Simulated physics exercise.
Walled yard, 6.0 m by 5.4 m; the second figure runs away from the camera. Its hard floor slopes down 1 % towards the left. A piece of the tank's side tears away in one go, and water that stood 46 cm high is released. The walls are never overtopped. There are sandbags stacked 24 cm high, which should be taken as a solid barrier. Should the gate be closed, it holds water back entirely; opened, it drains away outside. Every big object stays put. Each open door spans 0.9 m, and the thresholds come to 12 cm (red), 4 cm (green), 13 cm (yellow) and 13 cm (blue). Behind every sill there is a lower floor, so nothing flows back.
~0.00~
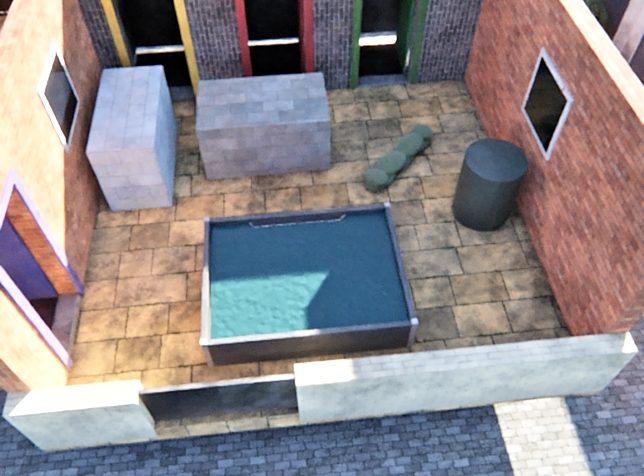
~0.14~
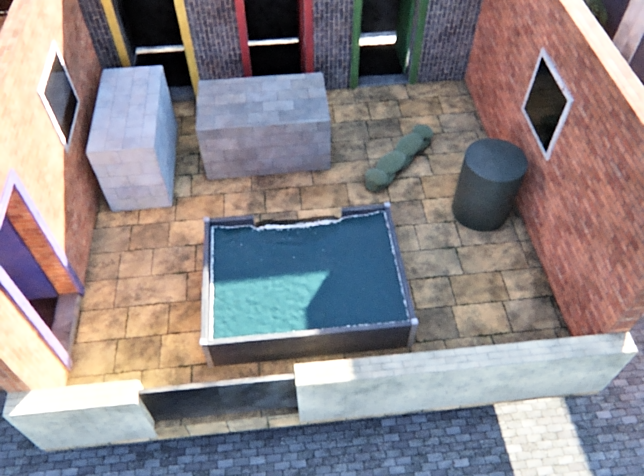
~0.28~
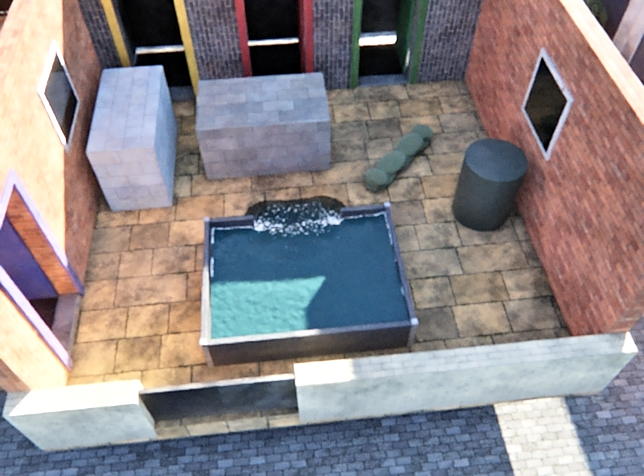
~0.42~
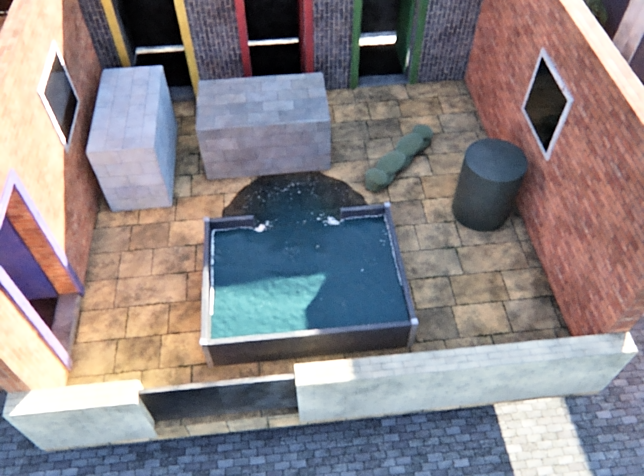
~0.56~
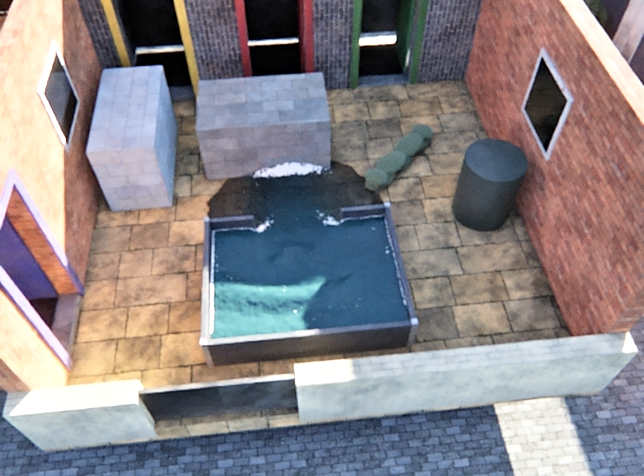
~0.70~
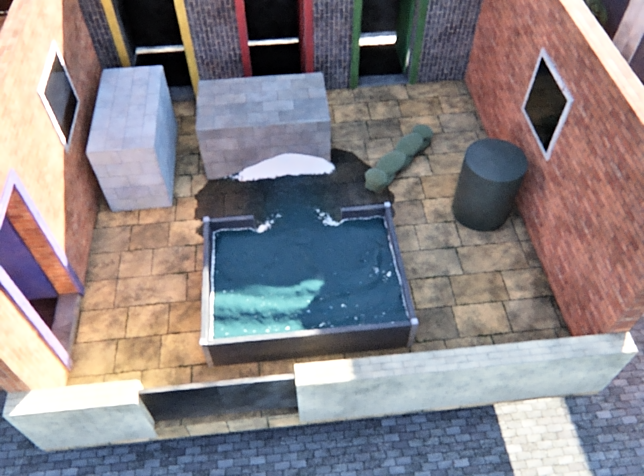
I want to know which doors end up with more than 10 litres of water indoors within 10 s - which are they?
One by one: At the red door the inflow will be within bounds; at the green door the inflow will be out of bounds; at the yellow door the inflow will be within bounds; at the blue door the inflow will be within bounds.
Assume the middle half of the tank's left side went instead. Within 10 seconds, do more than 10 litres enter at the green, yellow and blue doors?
Door by door - green: Within bounds, yellow: Within bounds, blue: Out of bounds.
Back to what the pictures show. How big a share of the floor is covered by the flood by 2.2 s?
Roughly 35 % of the floor.
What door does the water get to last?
Result: Red door.
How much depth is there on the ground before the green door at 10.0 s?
Around 6.0 cm there.
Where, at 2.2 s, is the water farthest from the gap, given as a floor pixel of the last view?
I'd put it close to (444, 87).
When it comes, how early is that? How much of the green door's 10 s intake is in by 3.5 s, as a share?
I'd put it at about 35 per cent by that point.
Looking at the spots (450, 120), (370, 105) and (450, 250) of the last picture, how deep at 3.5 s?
About 3, 3 and 2 cm respectively.
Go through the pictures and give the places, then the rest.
The tank at (304, 272) is whole and still, 46 cm deep, in the first picture.
Water pours out on the tank's far side and has run 0.7 m, to a hidden place; typically 8 cm deep outside, 46 cm at the tank's back, in the second picture.
Water pours out on the tank's far side and has run 0.8 m, to (257, 209); typically 9 cm deep outside, 46 cm at the tank's back, in the third picture.
Water pours out on the tank's far side and has run 1.3 m, to (264, 181); typically 6 cm deep outside, 46 cm at the tank's back, in the fourth picture.
Water pours out on the tank's far side and has run 1.5 m, to (240, 177); typically 6 cm deep outside, 44 cm at the tank's back, in the fifth picture.
The front is at (336, 155), 1.7 m from the gap on the tank's far side; 2.6 m2 of floor is under water; 40 cm left at the back of the tank, in the sixth picture.
After 1.4 s water covers 15 % of the floor and is deepest (35 cm) near (284, 185); red door not reached, green door not reached, yellow door not reached, blue door not reached.
After 2.2 s water covers 35 % of the floor and is deepest (29 cm) near (284, 176); red door not reached, green door 6 cm at the sill, 0 L in, yellow door not reached, blue door not reached.
After 3.5 s water covers 60 % of the floor and is deepest (20 cm) near (174, 195); red door 3 cm at the sill, 0 L in, green door 9 cm at the sill, 57 L in, yellow door 10 cm at the sill, 3 L in, blue door 8 cm at the sill, 0 L in.
After 6.0 s water covers 85 % of the floor and is deepest (14 cm) near (174, 195); red door 8 cm at the sill, 0 L in, green door 10 cm at the sill, 127 L in, yellow door 8 cm at the sill, 5 L in, blue door 9 cm at the sill, 0 L in.
After 10.0 s water covers 95 % of the floor and is deepest (10 cm) near (131, 247); red door 8 cm at the sill, 0 L in, green door 6 cm at the sill, 170 L in, yellow door 8 cm at the sill, 5 L in, blue door 8 cm at the sill, 0 L in.
